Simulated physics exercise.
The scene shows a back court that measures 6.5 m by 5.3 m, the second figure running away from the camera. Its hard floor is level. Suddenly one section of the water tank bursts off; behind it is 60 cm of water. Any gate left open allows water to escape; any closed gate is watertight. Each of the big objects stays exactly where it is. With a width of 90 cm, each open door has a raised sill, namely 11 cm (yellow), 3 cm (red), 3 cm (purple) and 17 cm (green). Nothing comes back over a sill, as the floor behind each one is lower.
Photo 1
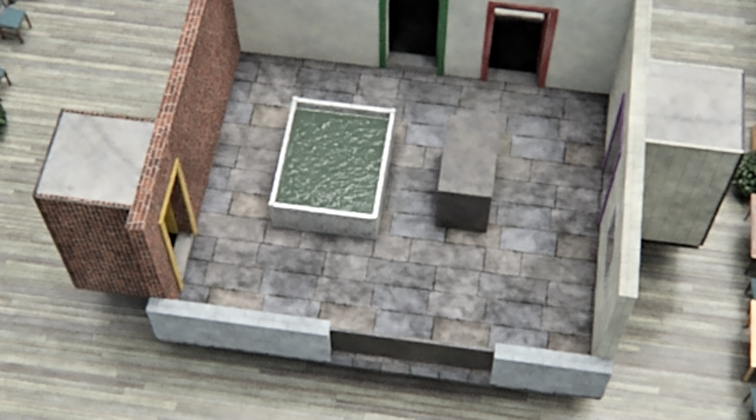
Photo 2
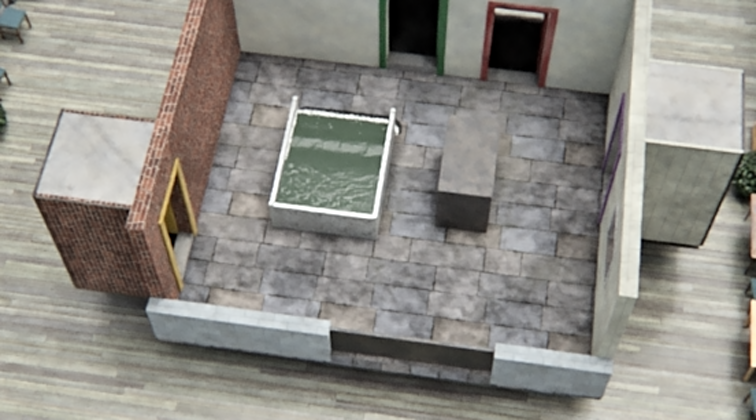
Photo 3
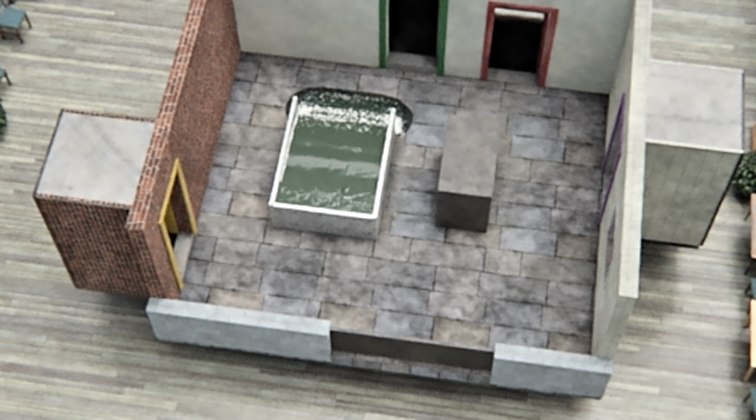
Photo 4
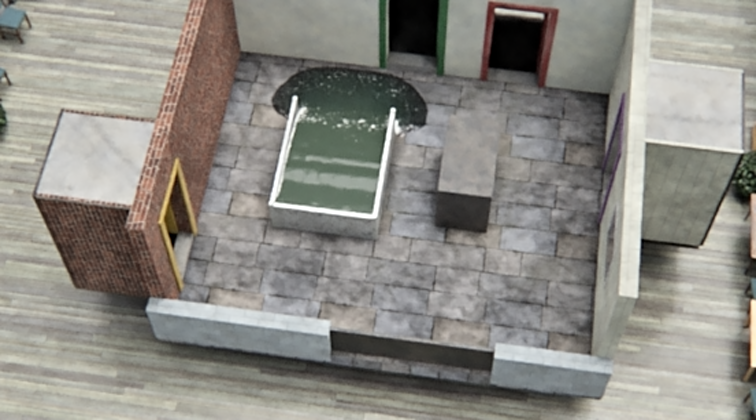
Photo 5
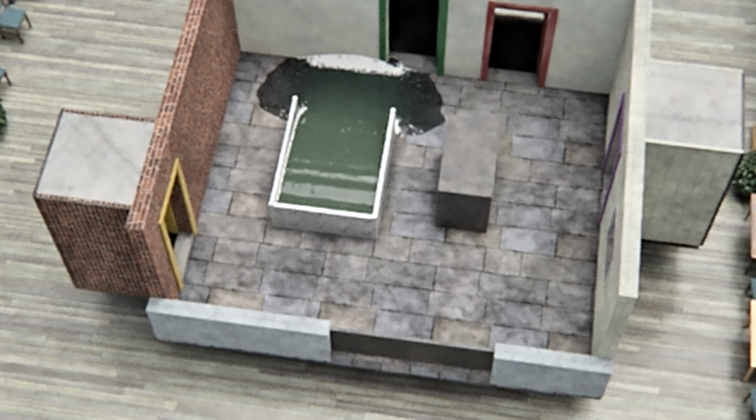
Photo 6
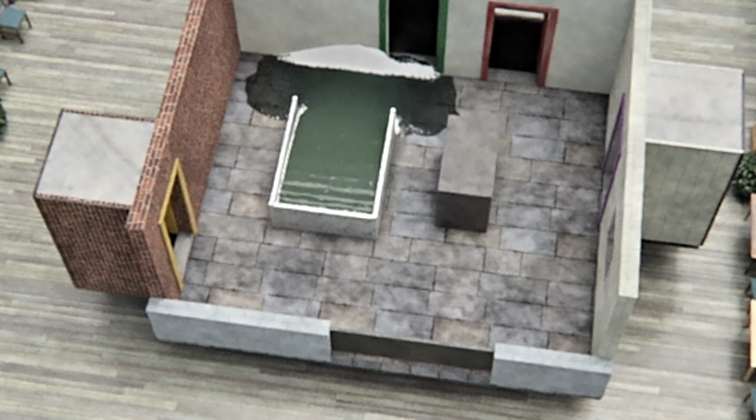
Green water bursting from the far side of a white-rimmed tank and spreading across the grey stone floor of a walled court.
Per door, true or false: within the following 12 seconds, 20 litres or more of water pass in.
Yellow door: False. Red door: True. Purple door: True. Green door: True.
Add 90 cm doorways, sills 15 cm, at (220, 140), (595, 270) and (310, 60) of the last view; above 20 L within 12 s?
Note, doorways in listed order: Stays short, stays short, goes beyond.
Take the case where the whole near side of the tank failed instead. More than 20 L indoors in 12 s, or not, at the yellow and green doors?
Result: Yellow limit passed, green limit not passed.
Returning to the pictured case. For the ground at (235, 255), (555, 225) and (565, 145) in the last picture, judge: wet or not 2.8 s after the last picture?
Status of the three spots: Inundated, inundated, inundated.
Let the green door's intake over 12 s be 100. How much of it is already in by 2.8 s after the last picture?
Fraction in by then: Around 100 per cent.
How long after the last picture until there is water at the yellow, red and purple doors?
Yellow 2.0 s, red 0.5 s, purple 2.2 s.
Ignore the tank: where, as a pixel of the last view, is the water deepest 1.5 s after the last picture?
About (241, 56).
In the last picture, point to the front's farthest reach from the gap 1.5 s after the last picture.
Location: Approx. (606, 99) in the last view.
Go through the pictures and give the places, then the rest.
Still water, 60 cm deep, in the water tank at (334, 159), in the first frame.
Water pours out on the water tank's far side and has run 0.9 m, to (398, 132); typically 8 cm deep outside, 60 cm at the water tank's back, in the second frame.
Water pours out on the water tank's far side and has run 1.1 m, to (408, 118); typically 11 cm deep outside, 60 cm at the water tank's back, in the third frame.
Water pours out on the water tank's far side and has run 1.4 m, to (415, 96); typically 9 cm deep outside, 60 cm at the water tank's back, in the fourth frame.
The front is at (422, 75), 1.8 m from the gap on the water tank's far side; 3.4 m2 of floor is under water; 56 cm left at the back of the water tank, in the fifth frame.
The front is at (445, 77), 2.1 m from the gap on the water tank's far side; 3.8 m2 of floor is under water; 50 cm left at the back of the water tank, in the sixth frame.
Then, 0.7 s after the last picture water covers 15 % of the floor and is deepest (42 cm) near (349, 77); yellow door not reached, red door 4 cm at the sill, 0 L in, purple door not reached, green door 30 cm at the sill, 23 L in.
Then, 1.5 s after the last picture water covers 30 % of the floor and is deepest (40 cm) near (241, 56); yellow door not reached, red door 7 cm at the sill, 2 L in, purple door not reached, green door 27 cm at the sill, 67 L in.
Then, 2.8 s after the last picture water covers 55 % of the floor and is deepest (22 cm) near (249, 65); yellow door 3 cm at the sill, 0 L in, red door 6 cm at the sill, 10 L in, purple door 10 cm at the sill, 8 L in, green door 15 cm at the sill, 89 L in.
Then, 6.3 s after the last picture water covers 90 % of the floor and is deepest (12 cm) near (435, 354); yellow door 10 cm at the sill, 4 L in, red door 6 cm at the sill, 19 L in, purple door 6 cm at the sill, 70 L in, green door 6 cm at the sill, 90 L in.
Then, 11.3 s after the last picture water covers 100 % of the floor and is deepest (9 cm) near (423, 353); yellow door 4 cm at the sill, 4 L in, red door 4 cm at the sill, 44 L in, purple door 8 cm at the sill, 92 L in, green door 6 cm at the sill, 90 L in.
